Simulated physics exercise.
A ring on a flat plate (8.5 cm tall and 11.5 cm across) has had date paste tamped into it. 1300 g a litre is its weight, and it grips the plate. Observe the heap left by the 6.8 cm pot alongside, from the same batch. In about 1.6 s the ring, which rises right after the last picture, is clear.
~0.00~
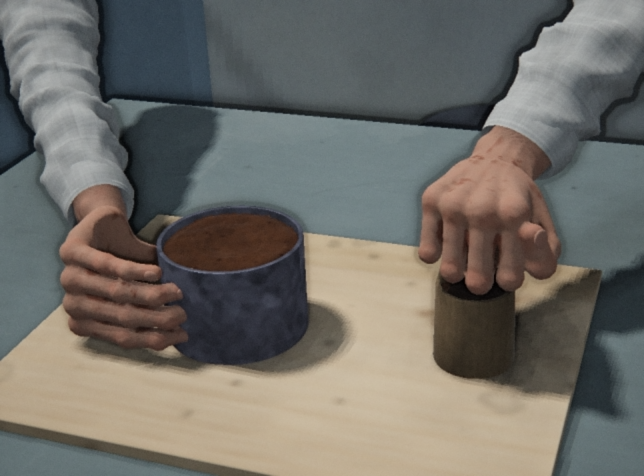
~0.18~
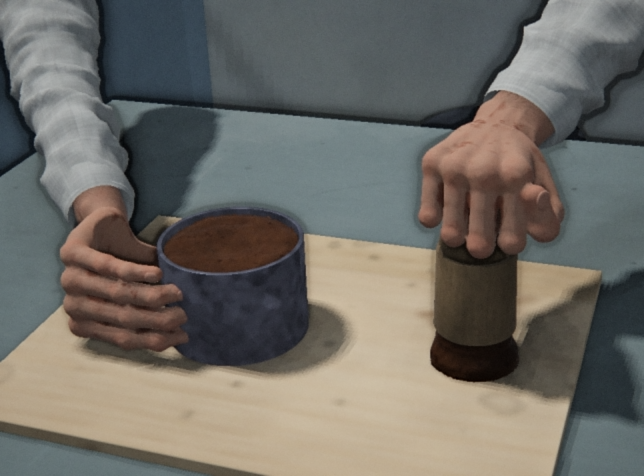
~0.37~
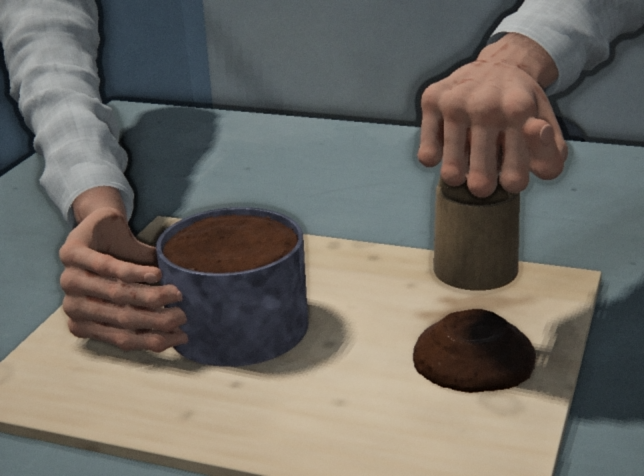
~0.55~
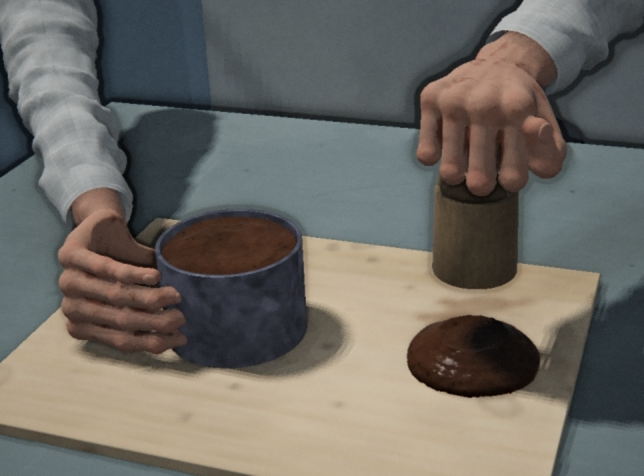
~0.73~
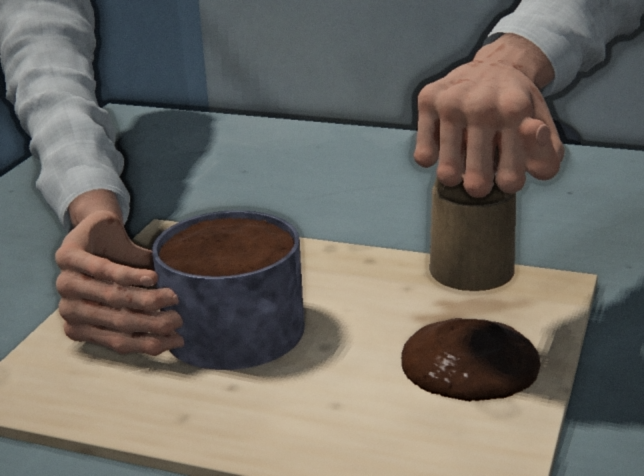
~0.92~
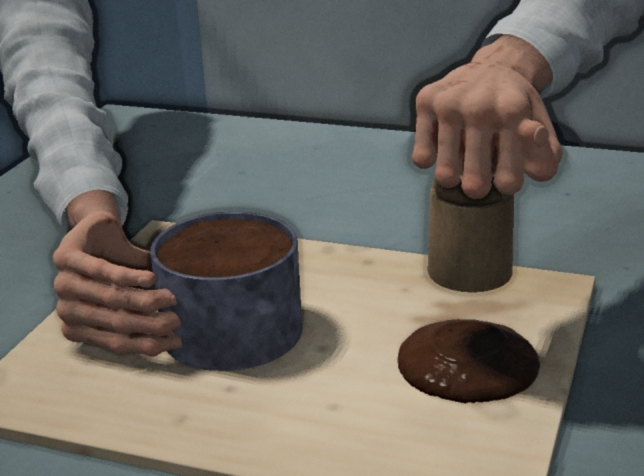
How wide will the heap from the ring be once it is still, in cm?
About 23.8 cm.
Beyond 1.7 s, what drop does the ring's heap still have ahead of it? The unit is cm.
About 1.0 cm more.
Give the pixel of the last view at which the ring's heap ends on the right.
Location: About (369, 333).
After 1.3 s, the ring is up 1.9 cm; the date paste has come down 0.6 cm to 7.9 cm and is 14 cm wide.
After 1.7 s, the ring is up 5.2 cm; the date paste has come down 4.4 cm to 4.1 cm and is 21 cm wide.
After 2.1 s, the ring is up 8.5 cm; the date paste has come down 5.2 cm to 3.3 cm and is 23 cm wide.
After 2.6 s, the ring is clear; the date paste has come down 5.3 cm to 3.2 cm and is 23 cm wide.
After 3.6 s, at rest, the ring is clear; the date paste has come down 5.4 cm to 3.1 cm and is 24 cm wide.
